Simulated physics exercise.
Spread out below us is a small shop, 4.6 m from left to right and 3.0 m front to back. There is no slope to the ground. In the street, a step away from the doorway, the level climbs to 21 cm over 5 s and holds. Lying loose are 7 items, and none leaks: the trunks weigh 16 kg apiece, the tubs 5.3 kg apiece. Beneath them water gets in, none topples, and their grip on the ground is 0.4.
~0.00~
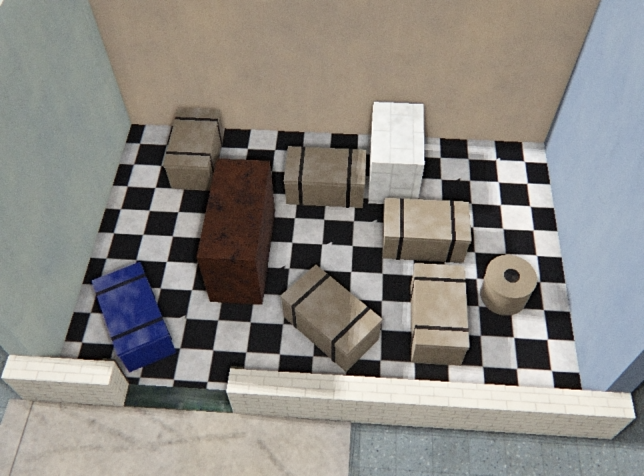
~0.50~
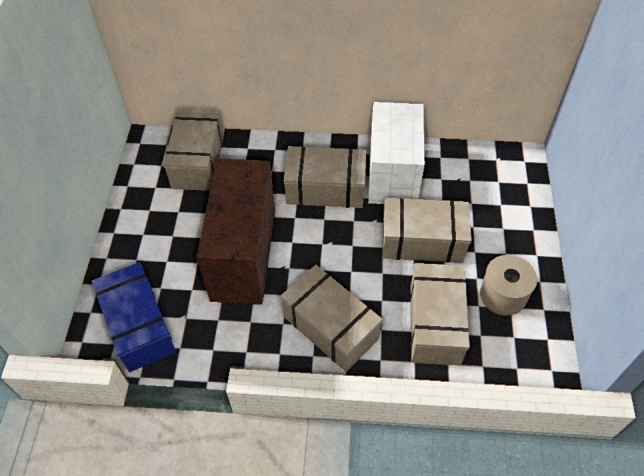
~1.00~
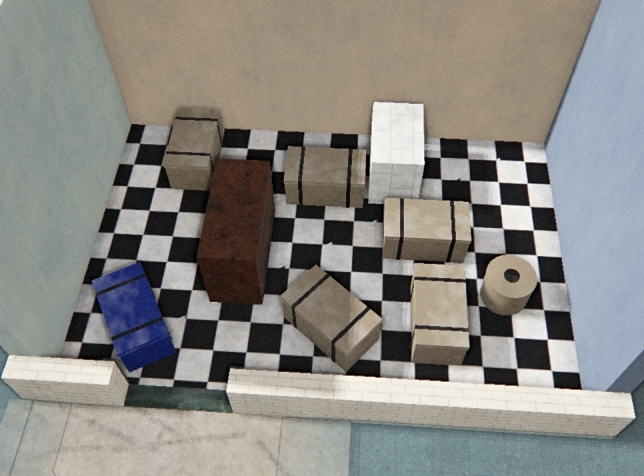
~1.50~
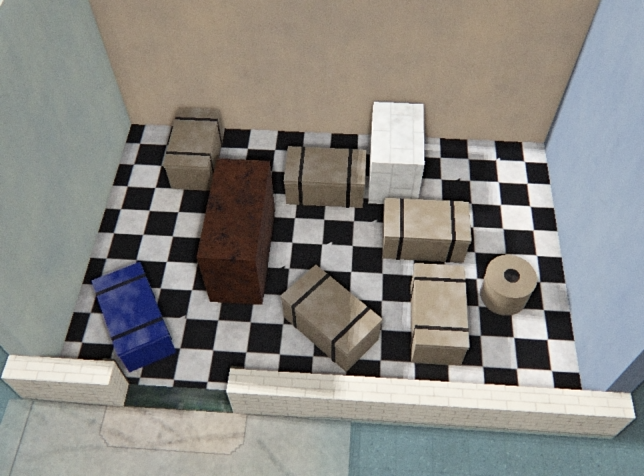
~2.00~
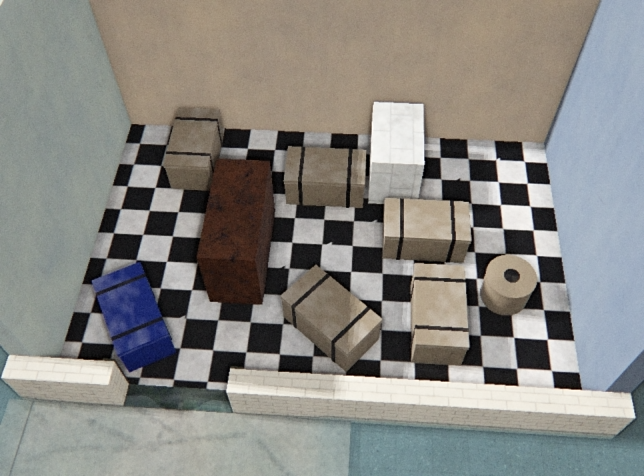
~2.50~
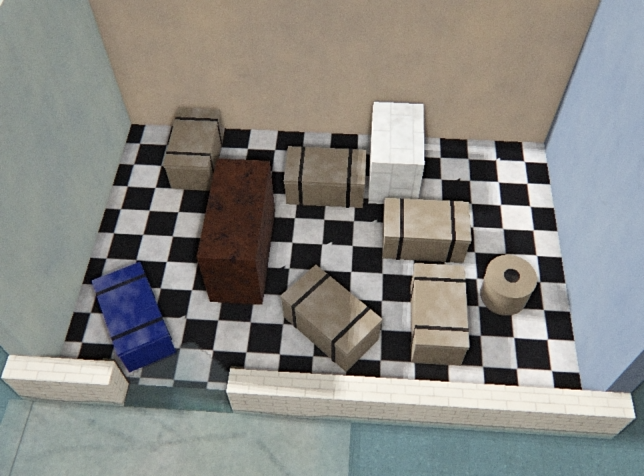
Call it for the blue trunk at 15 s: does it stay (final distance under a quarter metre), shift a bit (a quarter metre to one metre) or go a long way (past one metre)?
Goes a long way.
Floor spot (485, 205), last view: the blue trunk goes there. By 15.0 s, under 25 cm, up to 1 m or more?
It moves a short way.
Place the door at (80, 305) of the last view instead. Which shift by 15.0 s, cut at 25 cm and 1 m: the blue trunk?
I'd expect the blue trunk to get swept far off.
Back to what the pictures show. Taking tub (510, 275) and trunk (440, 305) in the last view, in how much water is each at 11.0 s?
Around 7 cm and 5 cm.
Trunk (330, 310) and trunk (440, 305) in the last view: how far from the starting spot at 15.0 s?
200 cm and 80 cm respectively.
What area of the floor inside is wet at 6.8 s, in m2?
My estimate is roughly 9.0 m2.
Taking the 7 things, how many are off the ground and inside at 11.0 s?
7 at that moment.
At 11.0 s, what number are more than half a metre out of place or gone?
That would be 5.
After 3.5 s the blue trunk is near (128, 305), 0.0 m from its start, aground; 0 afloat.
After 6.8 s the blue trunk is near (136, 165), 1.6 m from its start, afloat; 1 afloat.
After 11.0 s the blue trunk is near (327, 145), 2.5 m from its start, afloat; 7 afloat.
After 15.0 s the blue trunk is near (340, 272), 1.9 m from its start, afloat; 7 afloat.
